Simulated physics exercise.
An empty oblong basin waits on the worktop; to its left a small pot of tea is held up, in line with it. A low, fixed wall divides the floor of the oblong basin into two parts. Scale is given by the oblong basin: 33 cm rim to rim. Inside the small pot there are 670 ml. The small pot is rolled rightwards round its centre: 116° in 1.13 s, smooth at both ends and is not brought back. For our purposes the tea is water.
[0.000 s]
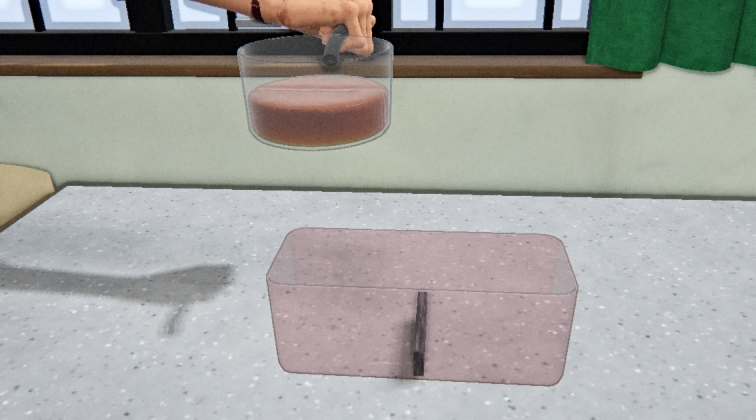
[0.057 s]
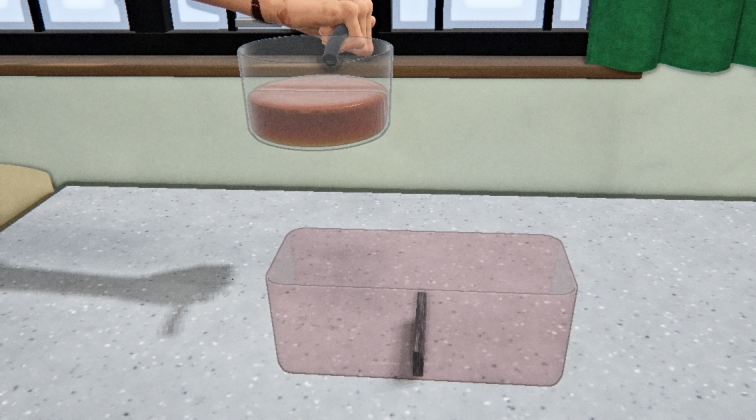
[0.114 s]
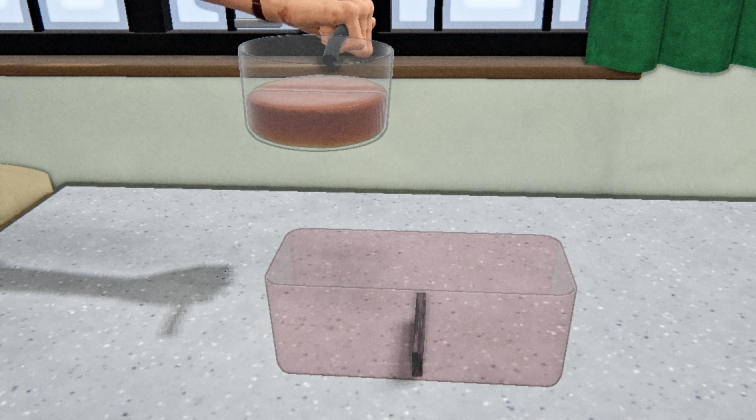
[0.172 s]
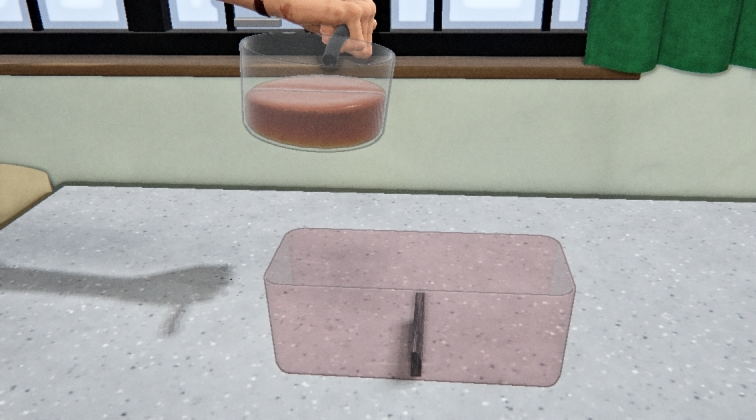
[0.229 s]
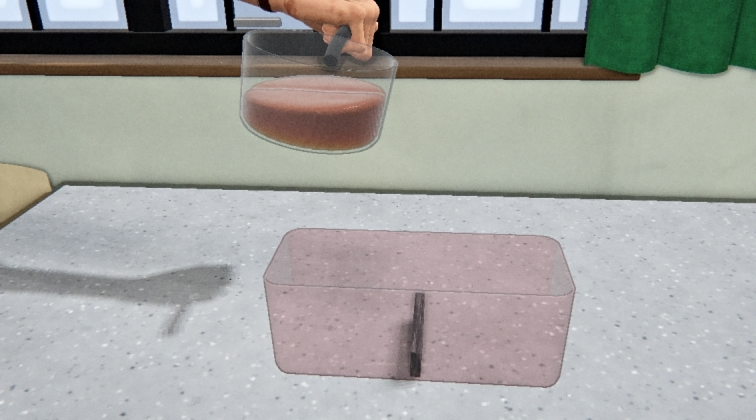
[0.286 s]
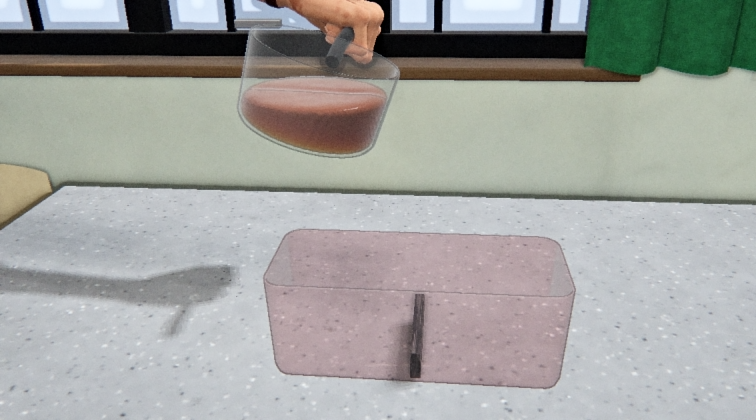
A hand holds a clear round pot of reddish-brown tea above a pale speckled worktop, seen from slightly above by a still camera. Below and to the right sits an empty, see-through pink oblong basin with a dark upright strip on its front, before a pale green wall, window and green curtain. The pot stays almost level at first, then the hand tilts it gently rightwards.
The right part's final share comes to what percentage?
It comes to roughly 67 %.
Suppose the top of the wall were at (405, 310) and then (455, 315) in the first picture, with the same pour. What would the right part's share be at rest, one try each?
Some 85 in a hundred, then some 30 in a hundred.
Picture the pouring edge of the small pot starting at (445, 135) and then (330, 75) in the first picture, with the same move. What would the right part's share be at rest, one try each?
90 per cent first, 10 per cent second.
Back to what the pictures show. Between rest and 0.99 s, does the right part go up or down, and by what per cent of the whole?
The right part's share grows by around 7 per cent.
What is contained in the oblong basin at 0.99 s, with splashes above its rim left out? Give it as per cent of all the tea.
Roughly 72 %.
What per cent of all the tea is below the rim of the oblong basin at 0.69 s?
Around 3 percent.
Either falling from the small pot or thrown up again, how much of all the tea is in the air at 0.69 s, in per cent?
Share: Roughly 36 per cent.
Then, 0.69 s in, the tilt is 78° and 61 per cent is still to pour, 0 is left of the wall and 3 right of it.
Then, 0.99 s in, the tilt is 111° and 9 per cent is still to pour, 13 is left of the wall and 60 right of it.
Then, 1.29 s in, the tilt is 116° and 0 per cent is still to pour, 30 is left of the wall and 68 right of it.
Then, 1.63 s in, the tilt is 116° and 0 per cent is still to pour, 32 is left of the wall and 67 right of it.
Finally, 32 per cent lies left of the wall, 67 right of it and 1 outside.
